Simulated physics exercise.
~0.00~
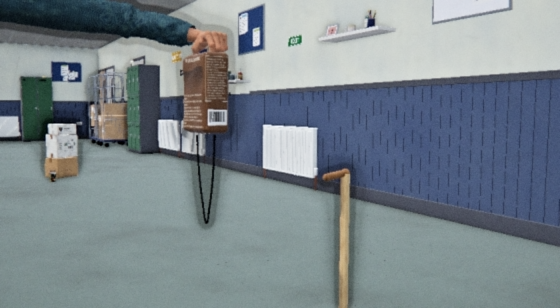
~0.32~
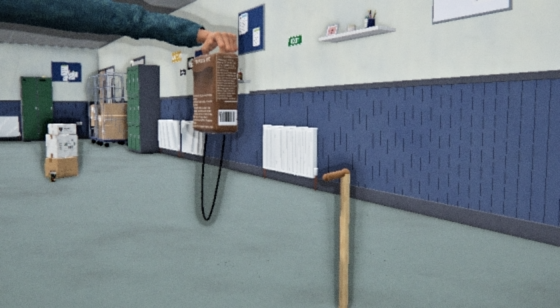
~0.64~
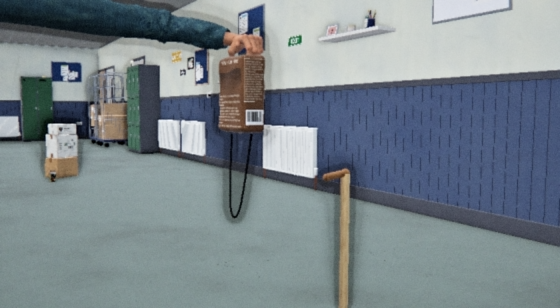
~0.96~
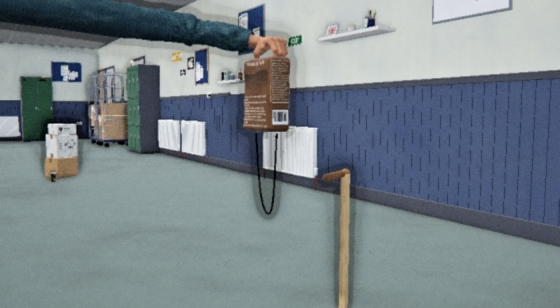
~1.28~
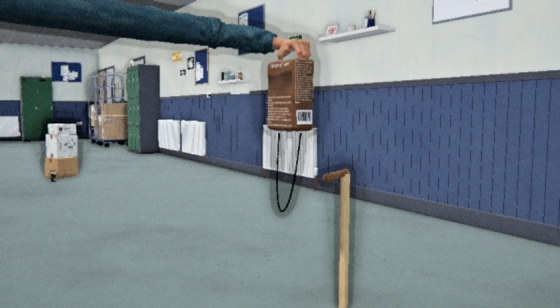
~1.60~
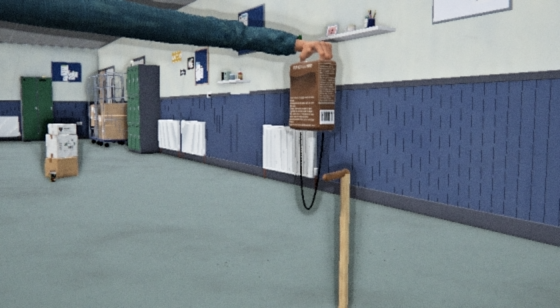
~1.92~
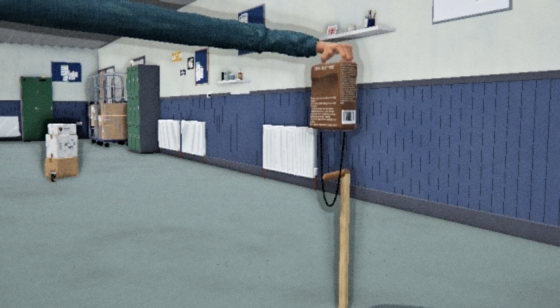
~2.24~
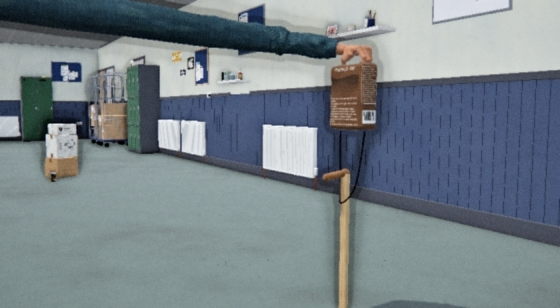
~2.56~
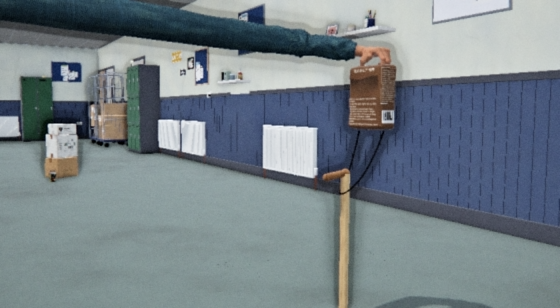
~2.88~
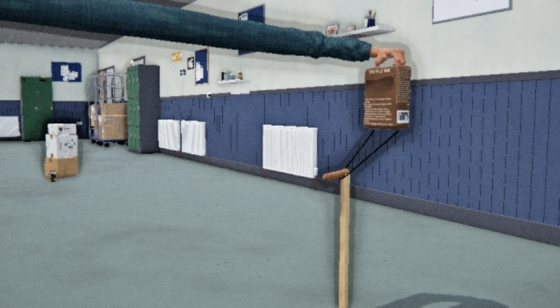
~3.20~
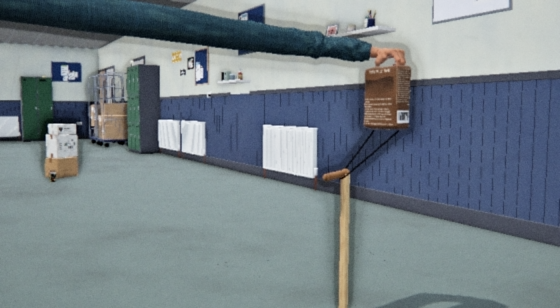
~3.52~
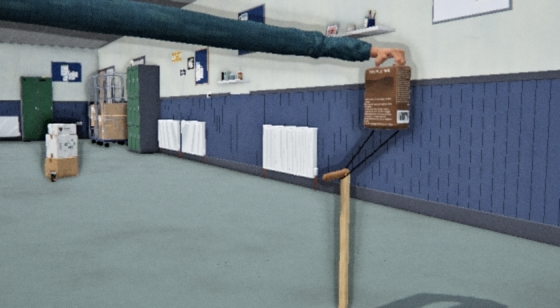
A still camera looks across a room with a grey-green floor, white upper walls and blue panelling below, with green lockers and stacked boxes at the far left. In the foreground stands a wooden post with a short hook at its top. An arm in a dark teal sleeve reaches in from the left, holding an upright brown bag with a dark loop of lace hanging beneath. The hand carries it steadily right, over the post, and the loop catches on the hook. The loop pulls slanted and taut, and the hand stops with the bag snagged just past the post.
